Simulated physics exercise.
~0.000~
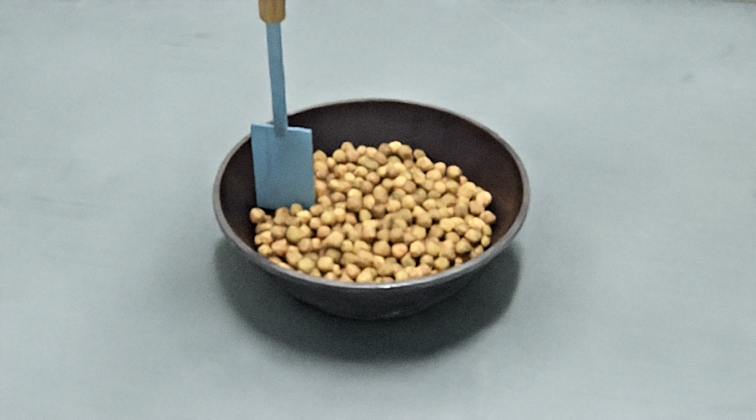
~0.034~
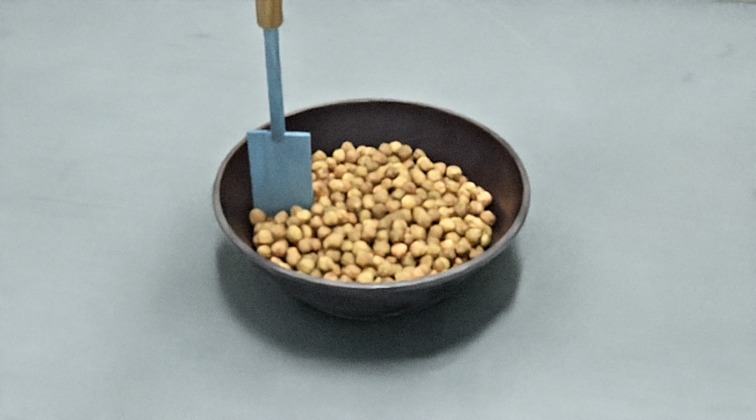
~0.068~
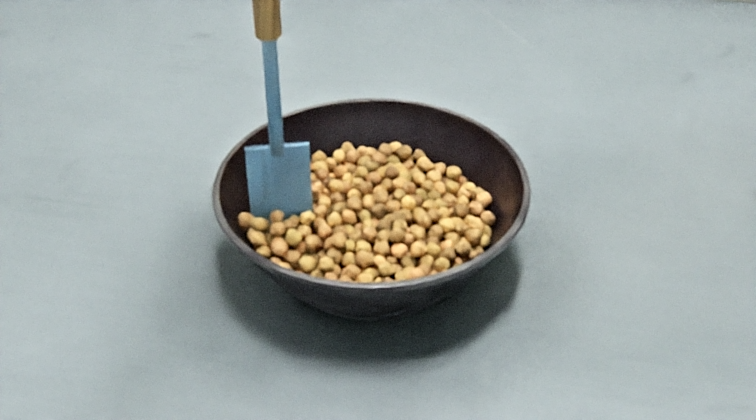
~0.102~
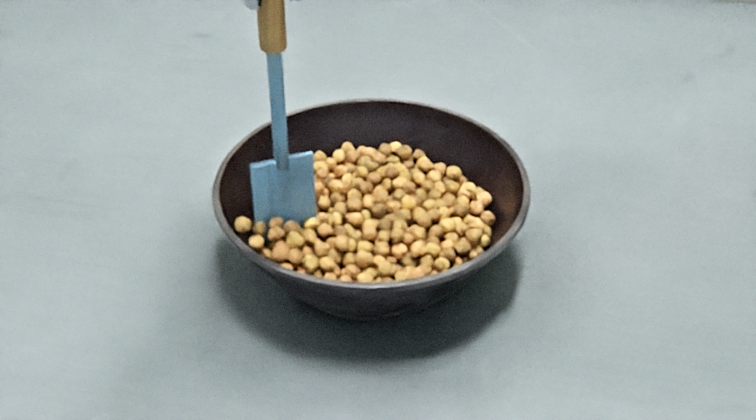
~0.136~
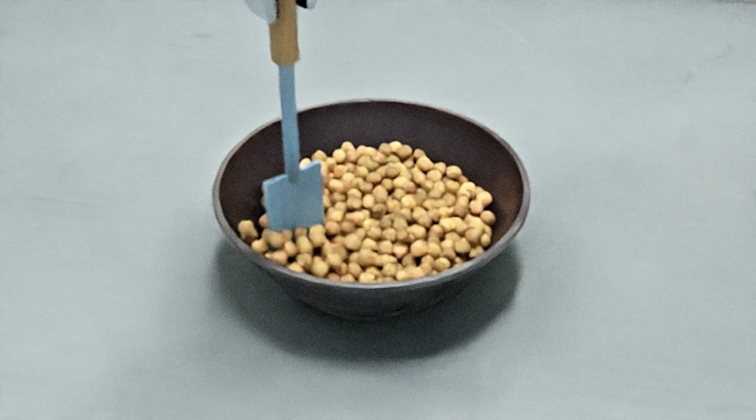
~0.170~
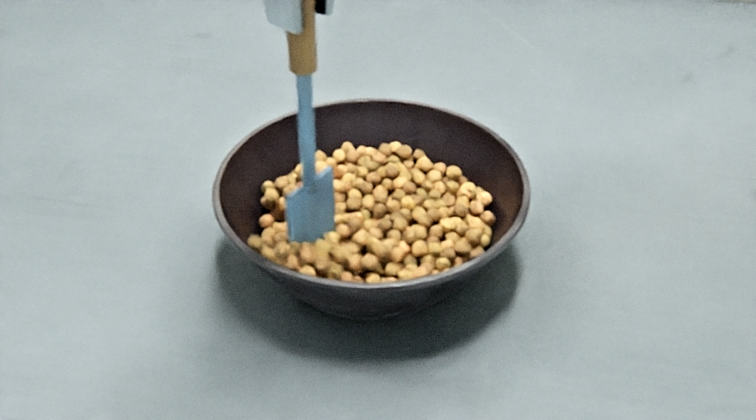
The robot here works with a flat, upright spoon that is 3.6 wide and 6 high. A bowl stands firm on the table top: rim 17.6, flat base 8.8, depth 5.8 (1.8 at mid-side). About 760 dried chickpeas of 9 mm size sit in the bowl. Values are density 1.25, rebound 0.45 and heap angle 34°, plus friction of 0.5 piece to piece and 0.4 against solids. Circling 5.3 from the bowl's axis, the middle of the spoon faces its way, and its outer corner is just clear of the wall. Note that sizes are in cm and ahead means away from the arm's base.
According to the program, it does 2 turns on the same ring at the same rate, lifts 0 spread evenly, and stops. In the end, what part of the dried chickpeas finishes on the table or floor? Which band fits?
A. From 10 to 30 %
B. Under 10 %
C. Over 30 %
Answer: A.
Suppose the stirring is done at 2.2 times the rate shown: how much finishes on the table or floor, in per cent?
That gives some 35 percent.
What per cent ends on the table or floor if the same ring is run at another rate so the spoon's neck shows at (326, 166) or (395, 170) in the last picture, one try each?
Near 25 per cent for the first, near 30 per cent for the second.
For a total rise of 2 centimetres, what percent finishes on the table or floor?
Estimate: Close to 5 %.
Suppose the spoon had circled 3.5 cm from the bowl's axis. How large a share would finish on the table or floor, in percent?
Around 5 in a hundred.
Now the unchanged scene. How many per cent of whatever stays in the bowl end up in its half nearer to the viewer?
About 55 per cent.
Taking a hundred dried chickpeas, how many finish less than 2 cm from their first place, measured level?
Estimate: 45 per cent.
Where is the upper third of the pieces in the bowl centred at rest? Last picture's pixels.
The centre is near pixel (334, 230).
After 0.77 s, 323° round, highest piece 8 above the table; 687 in the bowl, 66 on the table or floor, 4 in flight or on the tool.
After 1.37 s, 222° round, highest piece 7 above the table; 632 in the bowl, 119 on the table or floor, 6 in flight or on the tool.
After 1.87 s, 0° round, highest piece 6 above the table; 614 in the bowl, 143 on the table or floor.
After 2.57 s, 0° round, highest piece 6 above the table; 614 in the bowl, 143 on the table or floor.
In the end, 614 in the bowl, 143 on the table or floor. That is 19 % on the table or floor.
